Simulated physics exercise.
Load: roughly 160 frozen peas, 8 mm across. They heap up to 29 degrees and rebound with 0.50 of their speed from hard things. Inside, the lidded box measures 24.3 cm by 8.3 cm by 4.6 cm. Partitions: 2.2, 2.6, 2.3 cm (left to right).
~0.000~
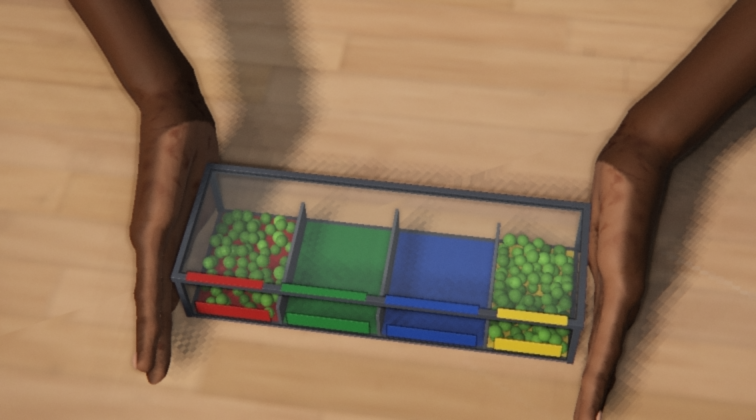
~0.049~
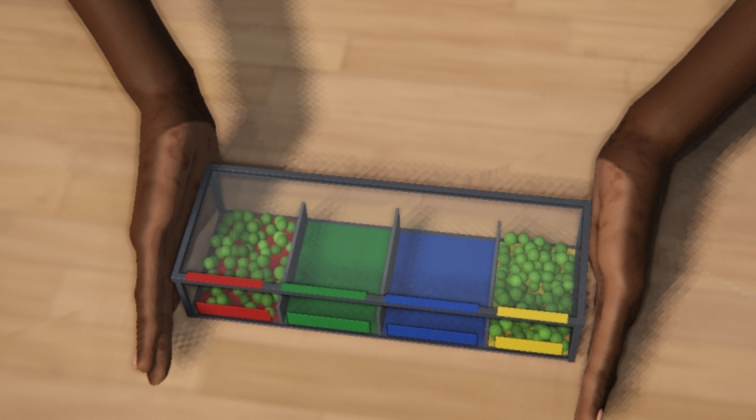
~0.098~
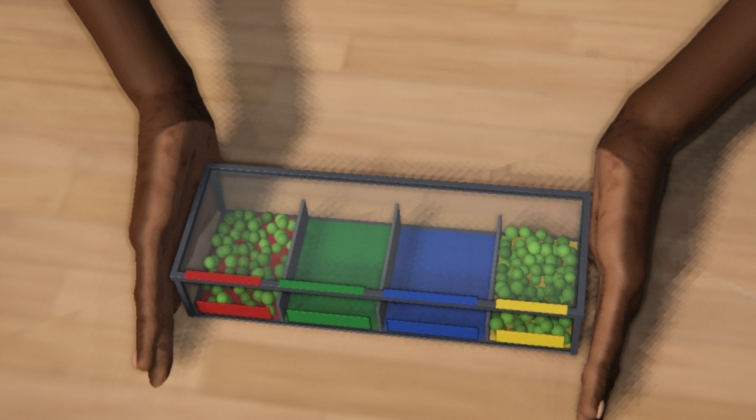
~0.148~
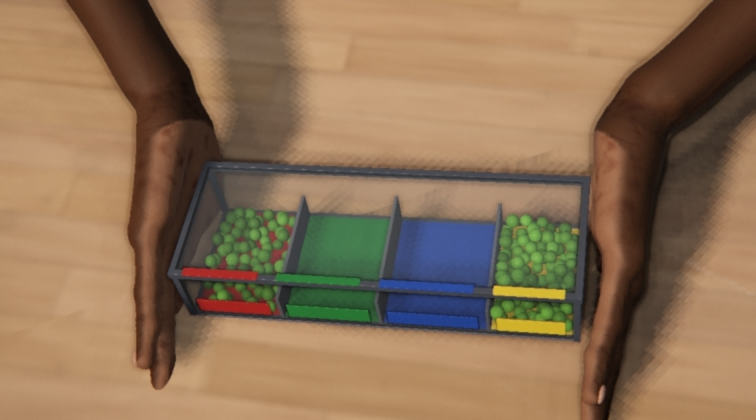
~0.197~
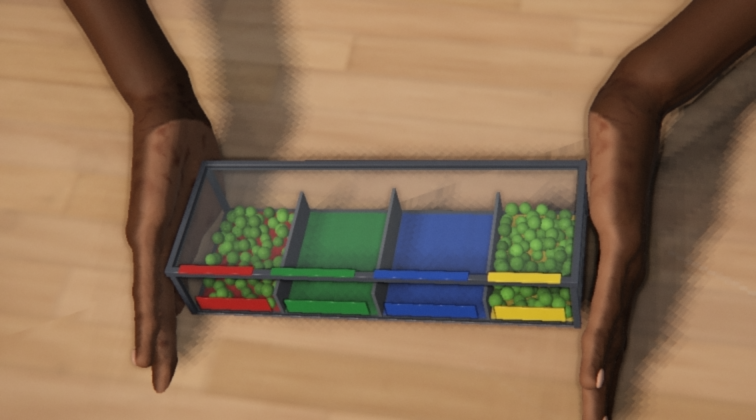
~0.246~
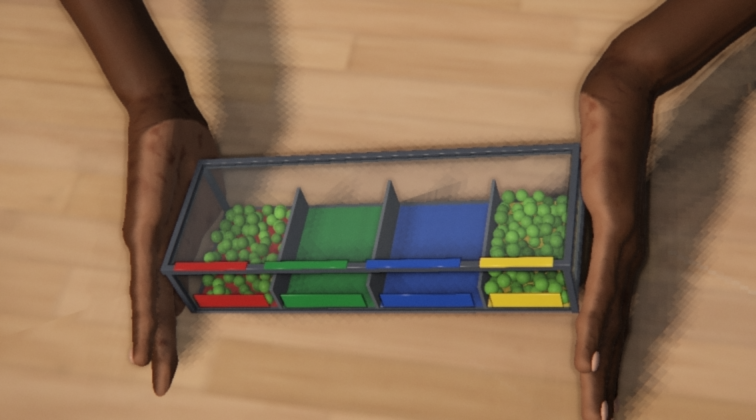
A pale wooden plank surface fills the view, seen from above by a camera that stays still. Two hands flank a clear, dark-edged lidded box with red, green, blue and yellow compartments from left to right, the outer two holding small green balls, some reddish ones at left, and the middle two empty. The hands tilt the box slightly, its right end rising a little.
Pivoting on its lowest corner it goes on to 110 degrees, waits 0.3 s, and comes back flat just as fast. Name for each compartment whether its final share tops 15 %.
Red compartment: Over; blue compartment: Under; green compartment: Under; yellow compartment: Under.
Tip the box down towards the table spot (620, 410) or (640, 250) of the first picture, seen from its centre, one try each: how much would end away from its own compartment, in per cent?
Some 40 and 40 per cent.
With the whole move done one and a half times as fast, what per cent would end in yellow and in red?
In that case yellow 0; red 100.
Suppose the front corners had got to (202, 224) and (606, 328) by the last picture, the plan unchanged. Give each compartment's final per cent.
Red 0, blue 0, green 0, yellow 100.
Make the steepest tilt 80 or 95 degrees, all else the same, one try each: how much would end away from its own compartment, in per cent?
Some 25 and 55 per cent.
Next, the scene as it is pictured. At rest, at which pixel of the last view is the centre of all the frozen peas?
Around (243, 246).
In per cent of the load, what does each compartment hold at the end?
Red 100, blue 0, green 0, yellow 0.
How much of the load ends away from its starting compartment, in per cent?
Roughly 60 per cent.
After 1.82 s, tilt 110 degrees; red 80 %, blue 5 %, green 15 %.
Then, at 2.87 s, tilt 56 degrees; red 100 %.
After 3.89 s, tilt 0 degrees; red 100 %.
In the end, at 4.5 s, red 100 %, blue 0 %, green 0 %, yellow 0 %.
